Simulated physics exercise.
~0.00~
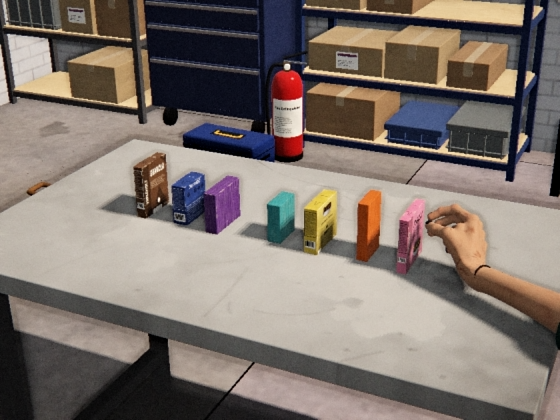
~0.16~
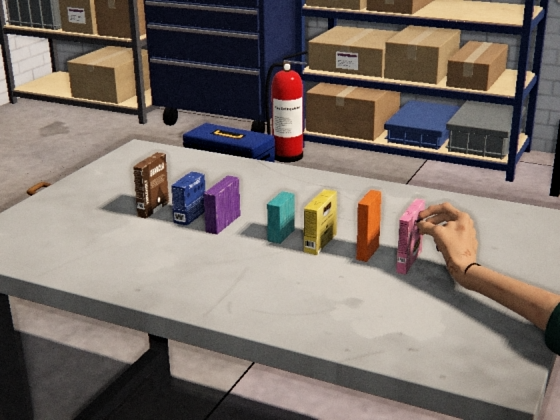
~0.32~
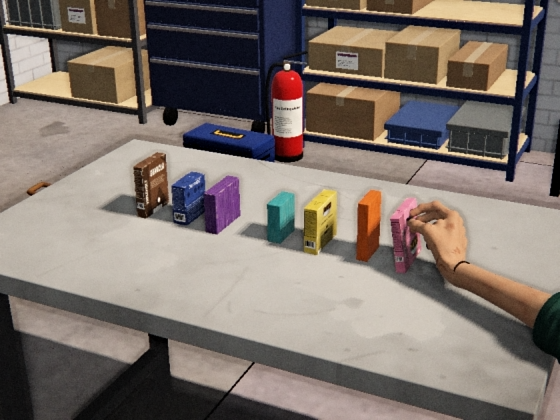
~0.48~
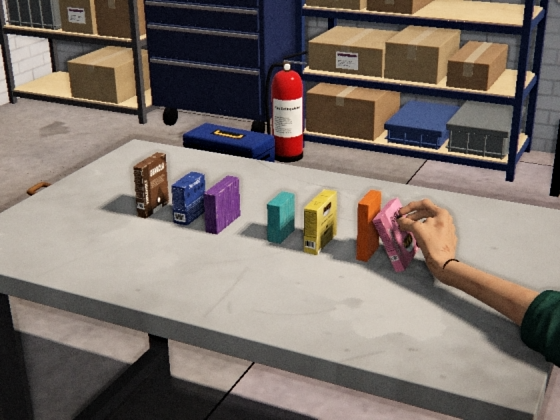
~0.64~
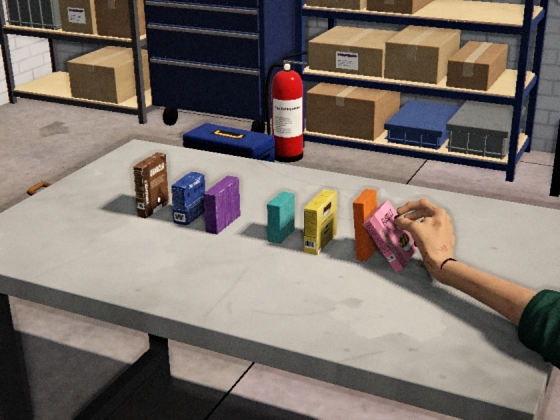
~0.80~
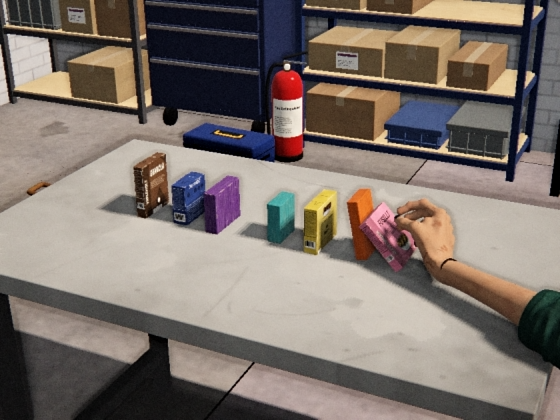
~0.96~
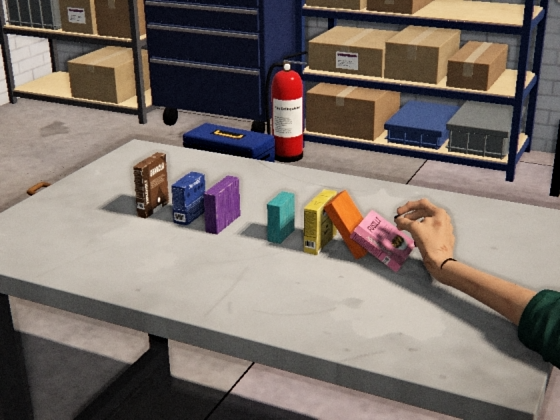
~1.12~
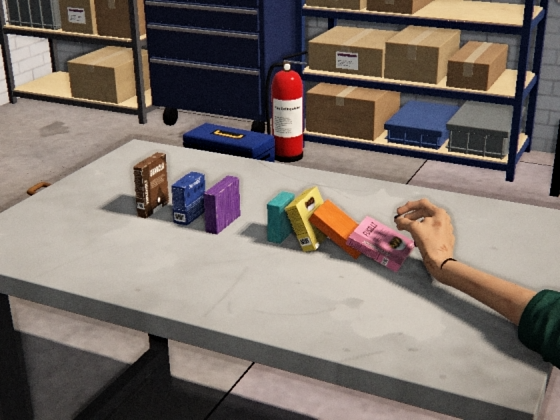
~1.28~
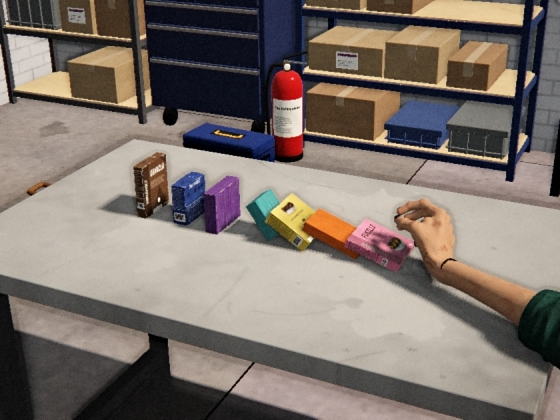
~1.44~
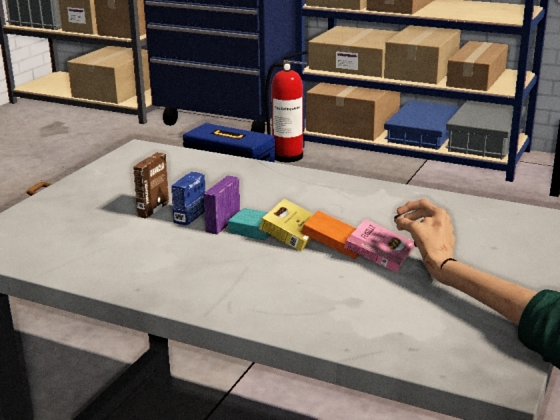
In a storeroom with shelves of cardboard boxes and a red fire extinguisher, a fixed view looks down on a pale grey table. Seven thin boxes stand on end in a row, brown, blue, purple, turquoise, yellow, orange and pink from left to right. A hand at the right tips the pink one leftward until it leans on the orange one, then stays back as it drops. The orange one falls against the yellow, which knocks over the turquoise. Those four end toppled and overlapping, while the purple, blue and brown ones remain standing.
